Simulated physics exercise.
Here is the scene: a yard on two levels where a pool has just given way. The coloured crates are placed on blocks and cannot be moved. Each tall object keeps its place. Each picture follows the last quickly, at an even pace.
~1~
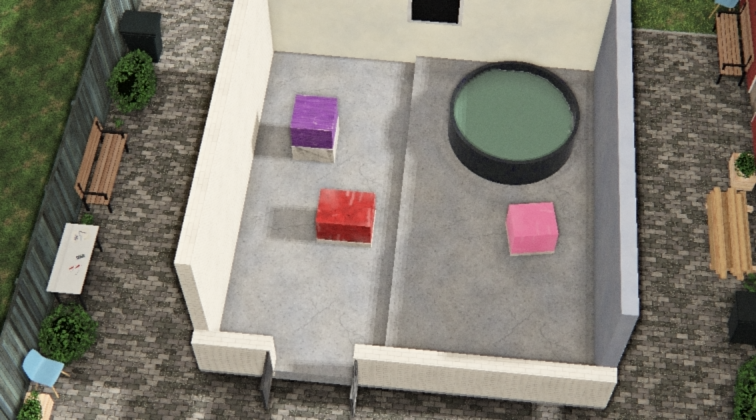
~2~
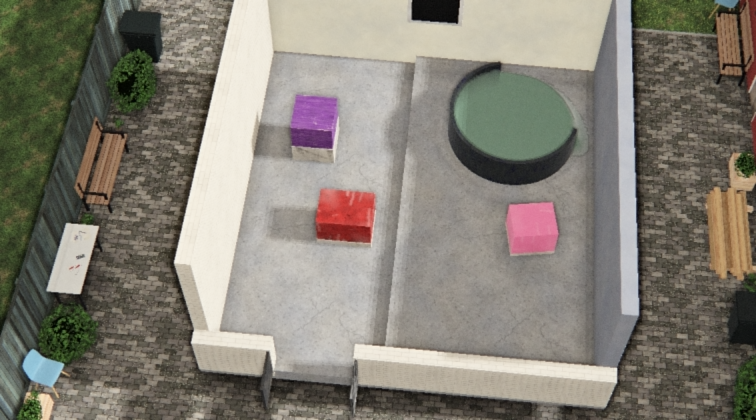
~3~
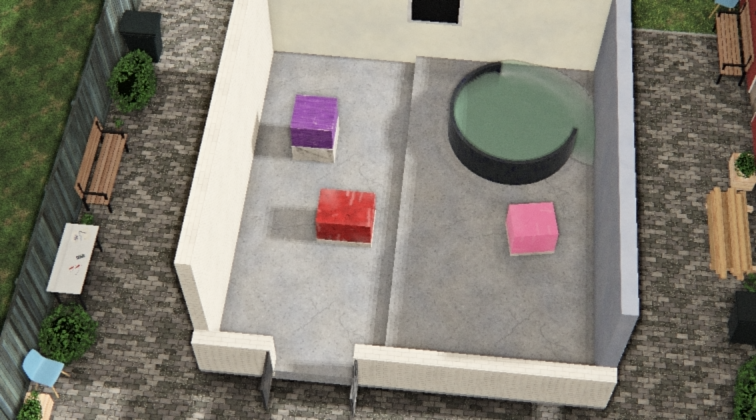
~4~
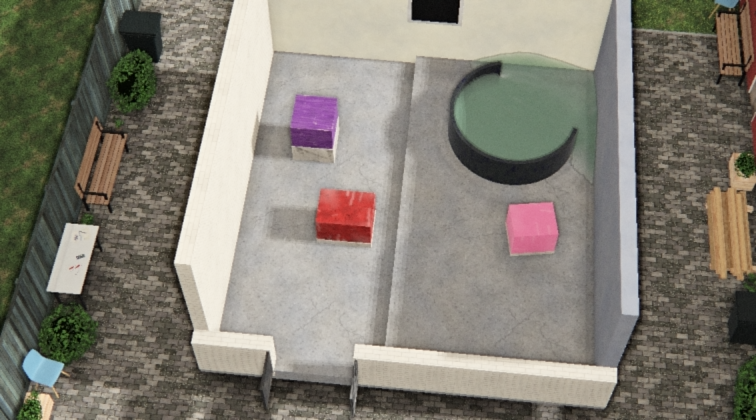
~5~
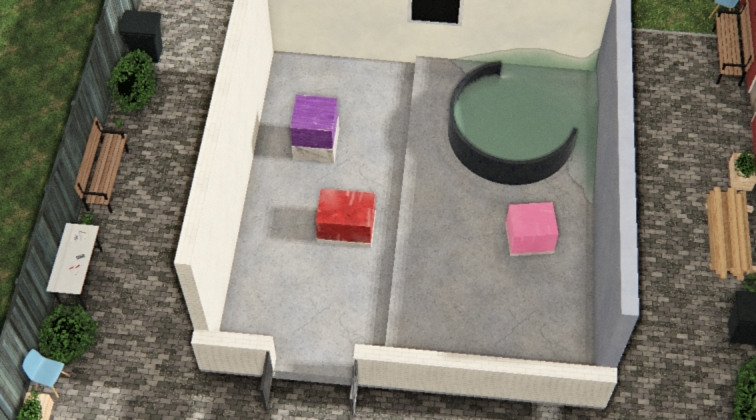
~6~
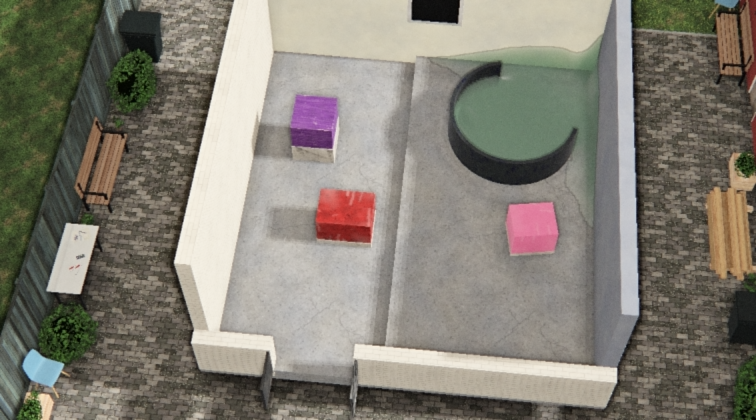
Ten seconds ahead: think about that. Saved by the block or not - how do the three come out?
They come out like this: The red crate dry, the pink crate wet, the purple crate dry.
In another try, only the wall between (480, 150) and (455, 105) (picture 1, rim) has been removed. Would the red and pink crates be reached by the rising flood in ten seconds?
As I see it, red is doused and pink stays clear.
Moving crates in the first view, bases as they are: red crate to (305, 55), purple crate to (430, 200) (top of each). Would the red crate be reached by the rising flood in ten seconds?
The red crate is flooded.
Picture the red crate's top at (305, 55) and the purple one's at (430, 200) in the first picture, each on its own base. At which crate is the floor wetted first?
That's the crate marked pink.
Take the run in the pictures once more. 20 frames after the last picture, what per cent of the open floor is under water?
Roughly 45 %.
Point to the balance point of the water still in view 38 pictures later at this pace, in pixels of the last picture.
Around pixel (471, 158).
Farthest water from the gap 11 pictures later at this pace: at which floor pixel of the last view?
Roughly at (585, 350).
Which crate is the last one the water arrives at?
My pick is the red-painted one.
A moment on, water covers 20 % of the floor; the red crate not reached, the pink crate water round its plinth, the purple crate not reached.
Next, water covers 30 % of the floor; the red crate not reached, the pink crate water round its plinth, the purple crate water round its plinth.
Then, water covers 45 % of the floor; the red crate water round its plinth, the pink crate water round its plinth, the purple crate water round its plinth.
Later, water covers 85 % of the floor; the red crate water round its plinth, the pink crate water round its plinth, the purple crate water round its plinth.
In the end, water covers 95 % of the floor; the red crate stayed above the water, the pink crate was topped, the purple crate stayed above the water.
